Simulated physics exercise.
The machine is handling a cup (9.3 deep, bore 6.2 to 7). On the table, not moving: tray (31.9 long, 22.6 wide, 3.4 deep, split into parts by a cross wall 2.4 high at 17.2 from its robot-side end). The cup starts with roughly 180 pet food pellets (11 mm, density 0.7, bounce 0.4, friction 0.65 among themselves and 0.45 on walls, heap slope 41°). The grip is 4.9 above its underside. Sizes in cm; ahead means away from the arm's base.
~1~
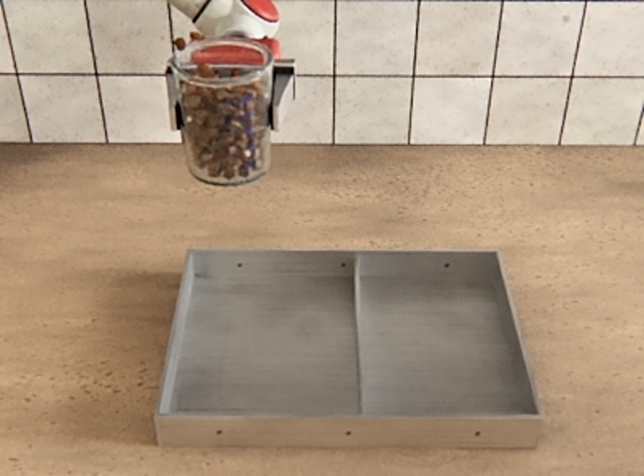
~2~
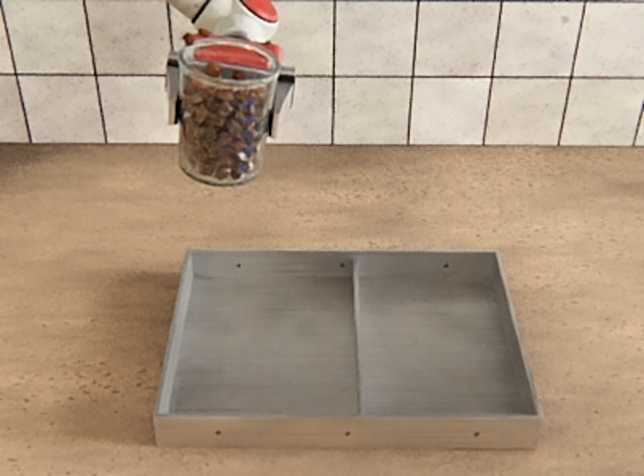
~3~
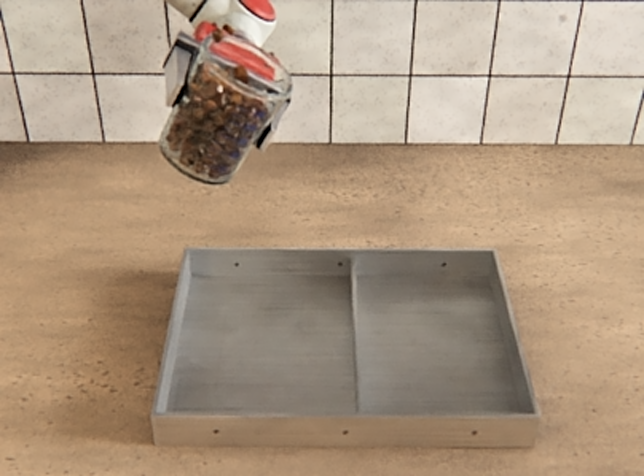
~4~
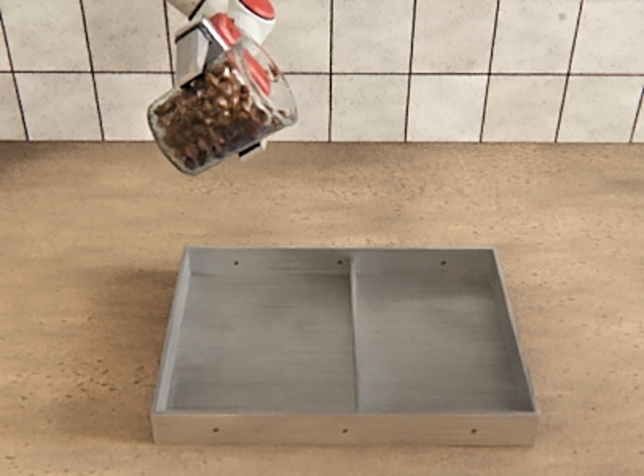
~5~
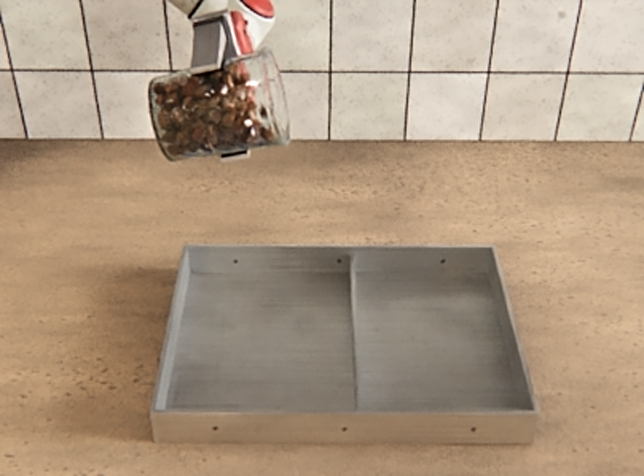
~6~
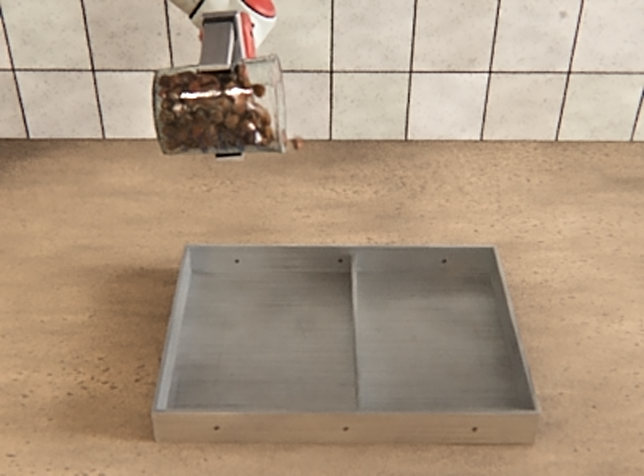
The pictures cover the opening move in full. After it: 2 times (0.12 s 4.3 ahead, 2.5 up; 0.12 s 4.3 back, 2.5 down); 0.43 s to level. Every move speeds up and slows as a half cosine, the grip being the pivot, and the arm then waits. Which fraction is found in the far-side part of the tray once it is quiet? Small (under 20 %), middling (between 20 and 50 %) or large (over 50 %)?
Answer: Large; over 50 % of the pet food pellets finish in the far-side part of the tray.
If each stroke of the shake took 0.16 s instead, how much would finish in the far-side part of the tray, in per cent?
Then about 40 per cent.
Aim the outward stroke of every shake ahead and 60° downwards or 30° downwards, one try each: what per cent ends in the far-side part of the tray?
About 10 and 25 per cent.
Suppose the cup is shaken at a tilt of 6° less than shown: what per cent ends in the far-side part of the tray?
Some 60 per cent.
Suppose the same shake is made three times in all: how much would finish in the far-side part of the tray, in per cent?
Then about 80 per cent.
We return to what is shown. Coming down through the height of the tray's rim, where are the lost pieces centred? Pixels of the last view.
Near (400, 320).
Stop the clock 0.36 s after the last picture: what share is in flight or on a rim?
Some 5 per cent.
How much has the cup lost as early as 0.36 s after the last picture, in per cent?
About 80 per cent by then.
Then, 0.36 s on, tilted 85° forward, highest piece 28 above the table; 108 in the far-side part, 34 in the cup, 26 in the robot-side part, 8 in flight or on a rim.
Then, 0.73 s on, tilted 32° forward, highest piece 28 above the table; 138 in the far-side part, 30 in the robot-side part, 8 in the cup.
Then, 1.11 s on, level, highest piece 23 above the table; 138 in the far-side part, 30 in the robot-side part, 8 in the cup.
Then, 2.16 s on, level, highest piece 23 above the table; 138 in the far-side part, 30 in the robot-side part, 8 in the cup.
In the end, 138 in the far-side part, 30 in the robot-side part, 8 in the cup. That is 78 % in the far-side part of the tray.
